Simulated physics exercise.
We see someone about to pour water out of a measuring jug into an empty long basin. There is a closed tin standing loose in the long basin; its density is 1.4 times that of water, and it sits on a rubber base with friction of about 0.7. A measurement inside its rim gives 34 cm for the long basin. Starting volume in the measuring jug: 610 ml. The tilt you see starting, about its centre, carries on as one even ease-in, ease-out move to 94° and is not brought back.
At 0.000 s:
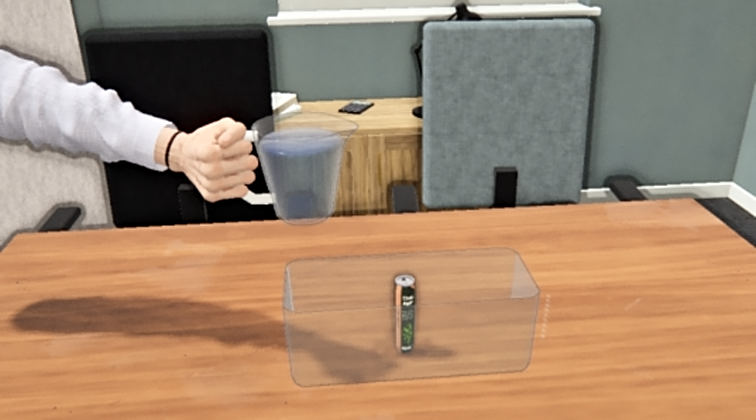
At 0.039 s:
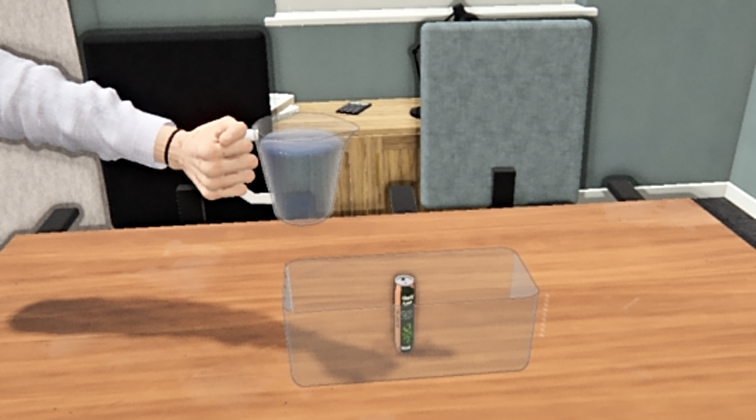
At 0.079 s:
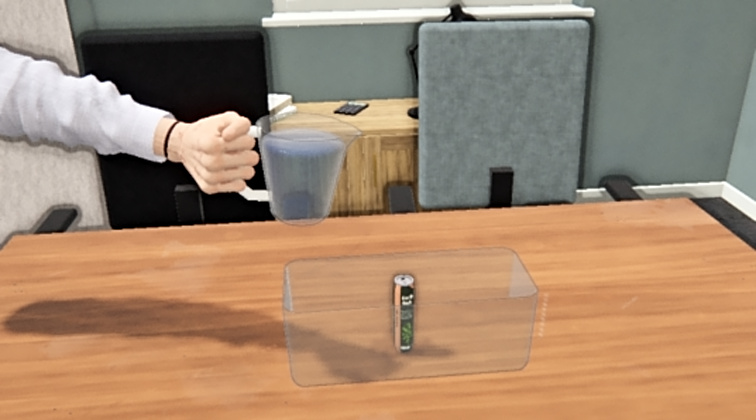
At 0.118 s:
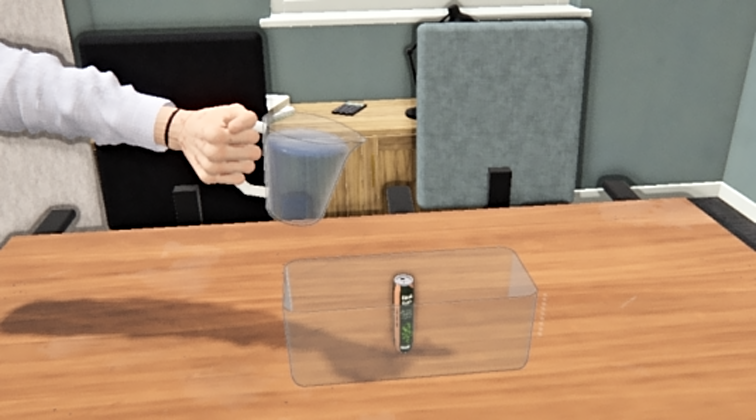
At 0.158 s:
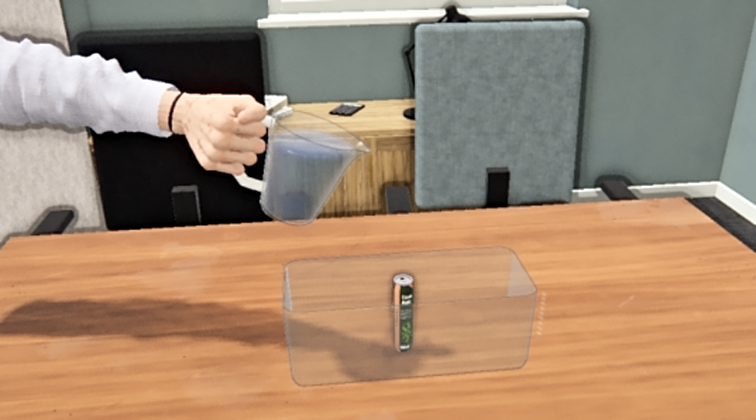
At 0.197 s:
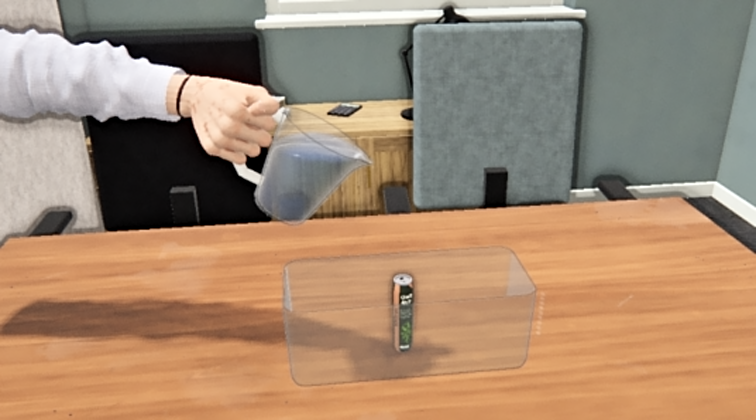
Hand gradually tilting a clear measuring jug of bluish liquid rightward above a transparent basin holding an upright battery-like cylinder.
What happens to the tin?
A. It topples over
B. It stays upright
Answer: B.
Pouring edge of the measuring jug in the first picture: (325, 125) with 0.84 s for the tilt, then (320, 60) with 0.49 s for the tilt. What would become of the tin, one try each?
First it tips over; then it tips over.
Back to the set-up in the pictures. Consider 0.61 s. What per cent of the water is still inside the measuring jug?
Share remaining: Approx. 16 %.
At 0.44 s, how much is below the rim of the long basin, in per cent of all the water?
At that time the basin holds about 14 per cent of the liquid.
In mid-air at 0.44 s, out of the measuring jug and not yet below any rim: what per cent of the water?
Roughly 36 percent.
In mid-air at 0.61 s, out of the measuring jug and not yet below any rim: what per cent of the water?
20 per cent, roughly.
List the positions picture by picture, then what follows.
In the first frame, tilt 0°; pouring edge (359, 125); surface from (259, 141) to (343, 137); the long basin's rim runs from (285, 286) to (528, 272); the tin's top is at (405, 284).
In the second frame, tilt 1°; pouring edge (360, 127); surface from (259, 140) to (343, 138).
In the third frame, tilt 6°; pouring edge (363, 131); surface from (262, 138) to (346, 141).
In the fourth frame, tilt 13°; pouring edge (367, 138); surface from (266, 137) to (349, 143).
In the fifth frame, tilt 22°; pouring edge (371, 149); surface from (271, 140) to (354, 146).
In the sixth frame, tilt 33°; pouring edge (374, 161); surface from (269, 159) to (365, 152).
After 0.44 s the tilt is 91° and 51 per cent is still to pour; the tin stands where it began.
After 0.61 s the tilt is 94° and 16 per cent is still to pour; the tin stands where it began.
After 0.79 s the tilt is 94° and 3 per cent is still to pour; the tin stands where it began.
After 0.99 s the tilt is 94° and 0 per cent is still to pour; the tin stands where it began.
In the end the tin stands where it began.
